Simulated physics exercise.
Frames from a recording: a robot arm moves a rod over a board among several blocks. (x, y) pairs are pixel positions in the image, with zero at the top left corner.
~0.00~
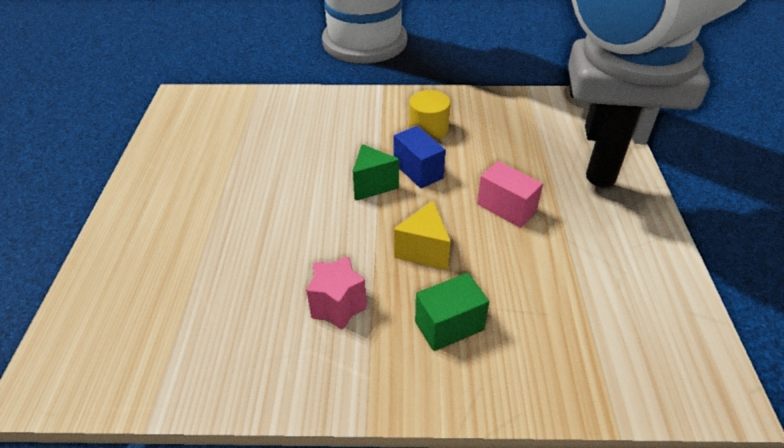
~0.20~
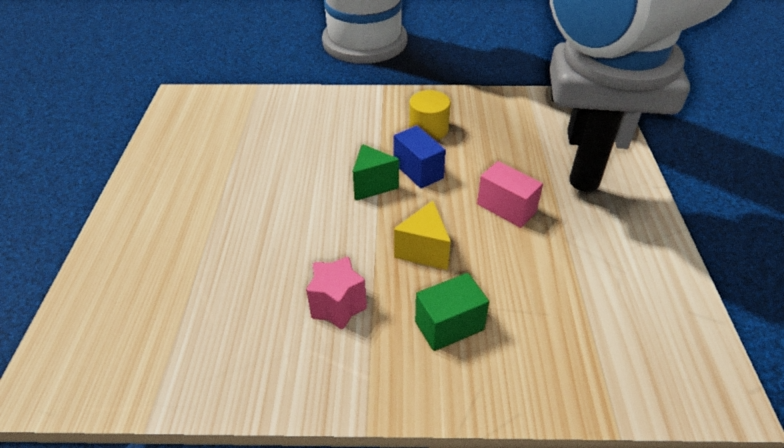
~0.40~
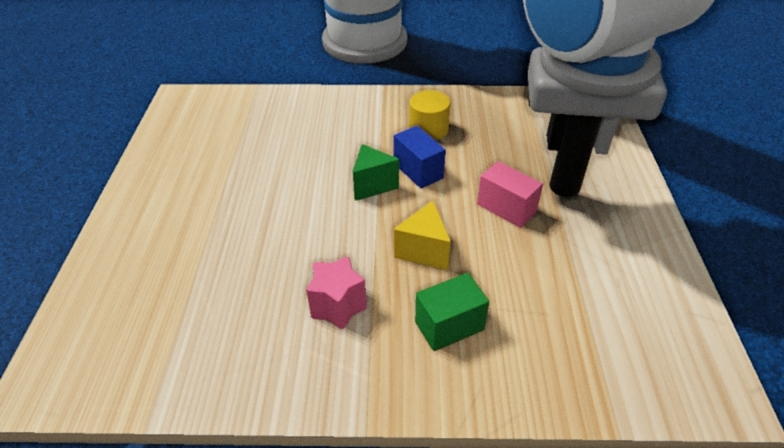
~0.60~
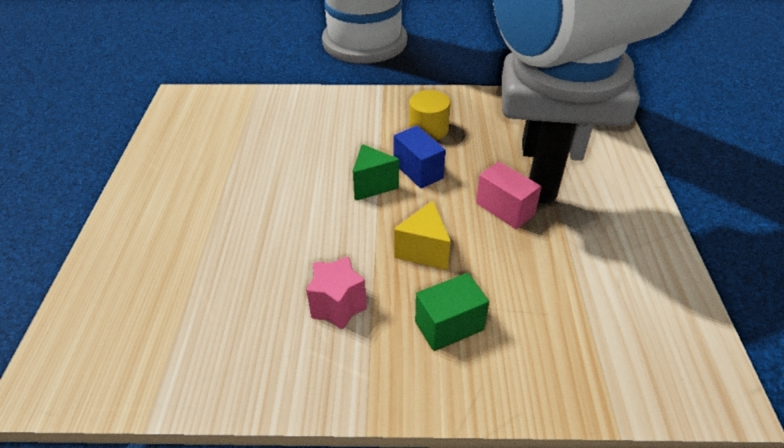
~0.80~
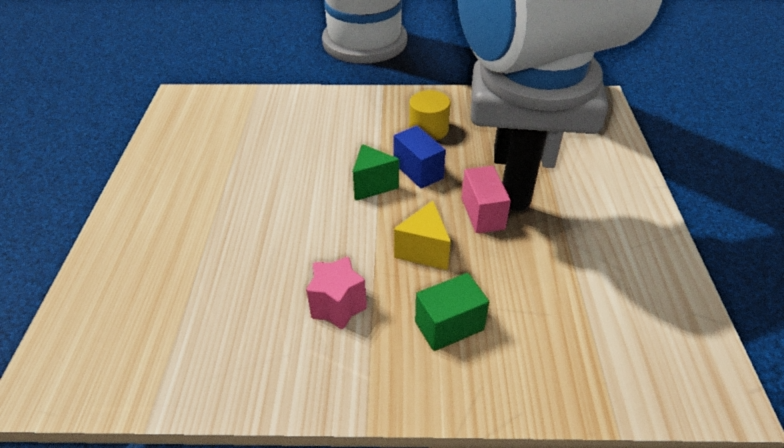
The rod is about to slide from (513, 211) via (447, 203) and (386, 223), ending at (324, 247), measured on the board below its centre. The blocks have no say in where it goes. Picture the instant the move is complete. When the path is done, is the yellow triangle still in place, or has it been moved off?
It shifts position.
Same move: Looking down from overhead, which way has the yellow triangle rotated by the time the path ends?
Looking down, my answer is that the yellow triangle rotates anticlockwise.
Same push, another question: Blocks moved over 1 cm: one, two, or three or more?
I expect two blocks to move.
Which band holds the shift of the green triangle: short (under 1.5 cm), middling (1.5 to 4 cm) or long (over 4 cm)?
I'd go with under 1.5 cm for this block.
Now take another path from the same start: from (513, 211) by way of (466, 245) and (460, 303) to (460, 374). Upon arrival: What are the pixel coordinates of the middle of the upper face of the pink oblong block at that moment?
Expect it around (453, 188).
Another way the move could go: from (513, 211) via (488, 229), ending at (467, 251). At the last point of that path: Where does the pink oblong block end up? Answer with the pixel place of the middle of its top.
Its top centre lands on (461, 188).
On the path given first. One third of the way, rod (446, 195); yellow triangle (422, 225), turned 15° anticlockwise; pink oblong block (420, 186), turned 35° anticlockwise.
Two thirds of the way, rod (385, 214); yellow triangle (405, 235), turned 90° anticlockwise; pink oblong block (356, 209), turned 45° anticlockwise.
At the end, rod (322, 239); green triangle unmoved; blue oblong block unmoved; yellow triangle (405, 235), turned 90° anticlockwise; pink oblong block (291, 236), turned 40° anticlockwise.
